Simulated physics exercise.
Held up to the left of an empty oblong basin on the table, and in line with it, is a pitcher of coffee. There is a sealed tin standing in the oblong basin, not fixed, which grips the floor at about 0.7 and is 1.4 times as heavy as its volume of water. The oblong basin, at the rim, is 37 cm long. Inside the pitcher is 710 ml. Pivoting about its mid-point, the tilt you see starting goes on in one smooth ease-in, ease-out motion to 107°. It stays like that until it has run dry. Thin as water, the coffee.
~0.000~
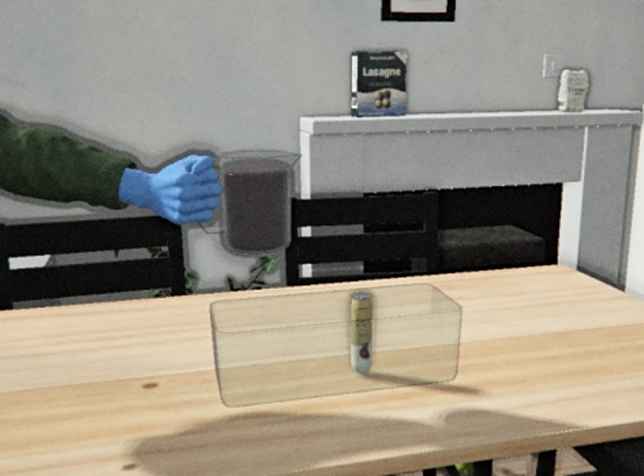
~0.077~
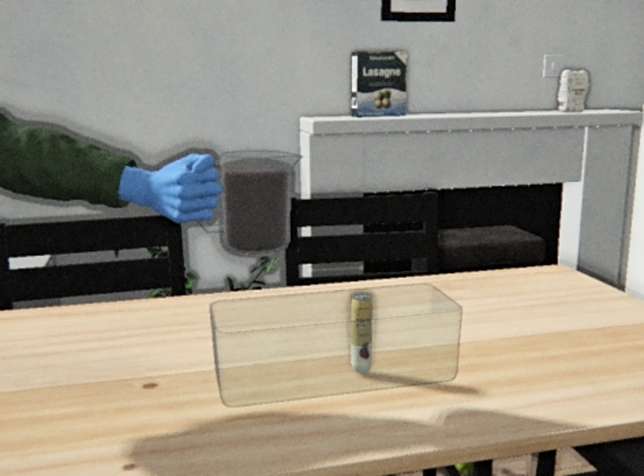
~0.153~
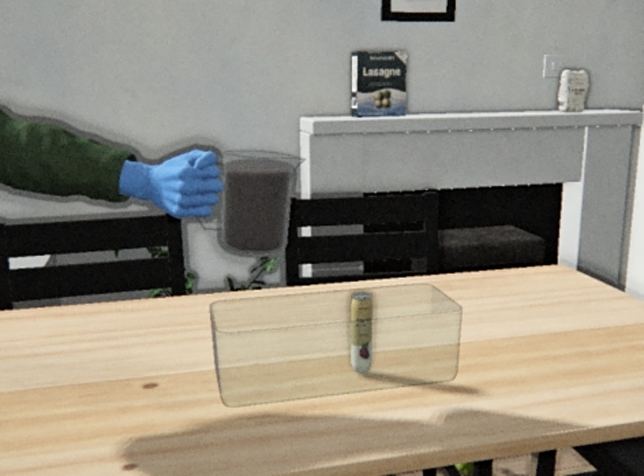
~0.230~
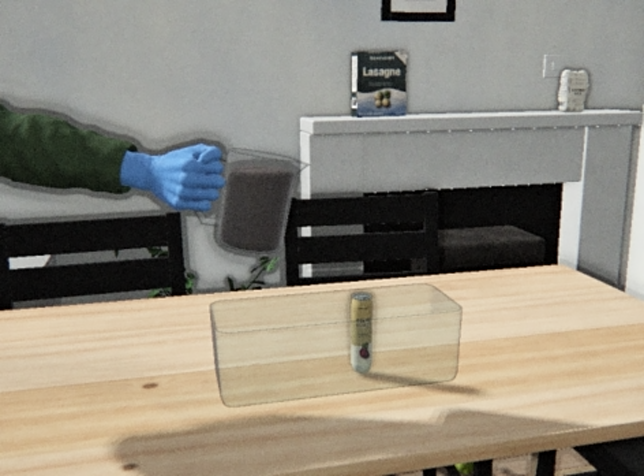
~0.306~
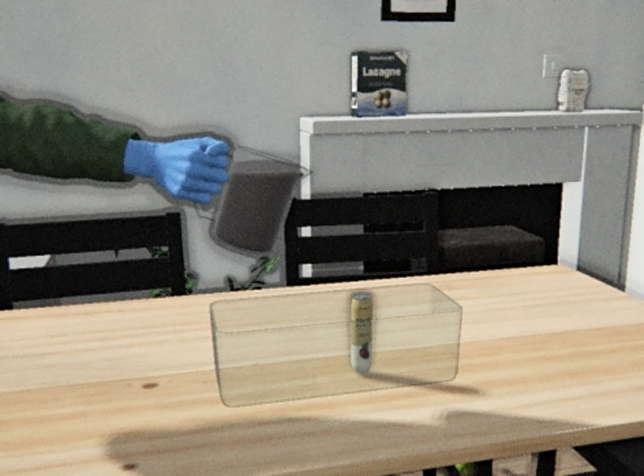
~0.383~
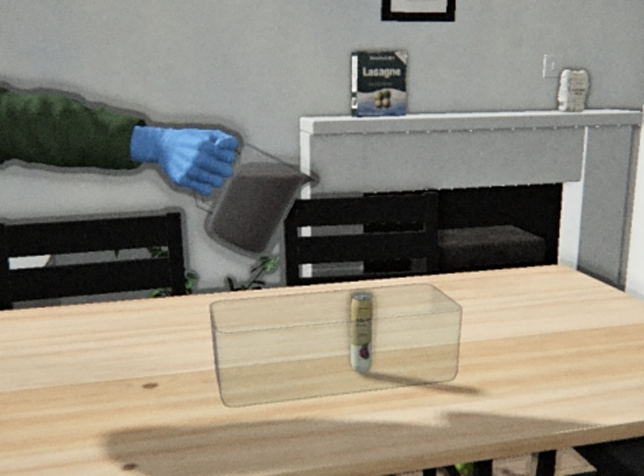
Blue-gloved hand holding a pitcher of dark coffee and tilting it rightward beside a clear oblong basin on a wooden table.
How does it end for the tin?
The tin goes down.
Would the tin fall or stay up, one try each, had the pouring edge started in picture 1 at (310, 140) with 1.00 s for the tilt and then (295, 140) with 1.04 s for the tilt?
The tin overturns the first time and overturns the second time.
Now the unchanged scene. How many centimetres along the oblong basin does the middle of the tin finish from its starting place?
Around 7.5 cm.
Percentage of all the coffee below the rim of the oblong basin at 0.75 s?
Near 8 in a hundred.
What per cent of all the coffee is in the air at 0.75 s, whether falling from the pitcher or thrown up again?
Roughly 22 percent.
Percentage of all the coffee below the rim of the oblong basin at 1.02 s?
Value: Approx. 58 %.
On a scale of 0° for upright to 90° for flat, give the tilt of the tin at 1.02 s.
About 5 degrees.
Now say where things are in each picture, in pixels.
In the first picture, tilt 0°; pouring edge (302, 154); surface from (222, 171) to (287, 169); the oblong basin's rim runs from (213, 318) to (447, 297); the tin's top is at (362, 300).
In the second picture, tilt 1°; pouring edge (303, 155); surface from (224, 171) to (289, 169).
In the third picture, tilt 5°; pouring edge (306, 158); surface from (224, 171) to (290, 170).
In the fourth picture, tilt 11°; pouring edge (310, 163); surface from (227, 173) to (295, 170).
In the fifth picture, tilt 19°; pouring edge (314, 171); surface from (228, 181) to (302, 172).
In the sixth picture, tilt 28°; pouring edge (318, 181); surface from (224, 189) to (312, 175).
By 0.75 s the tilt is 82° and 71 per cent is still to pour; the tin stands where it began.
By 1.02 s the tilt is 105° and 21 per cent is still to pour; the tin stands where it began.
By 1.30 s the tilt is 107° and 2 per cent is still to pour; the tin lies on its side.
By 1.61 s the tilt is 107° and 0 per cent is still to pour; the tin lies on its side.
At rest the tin lies on its side.
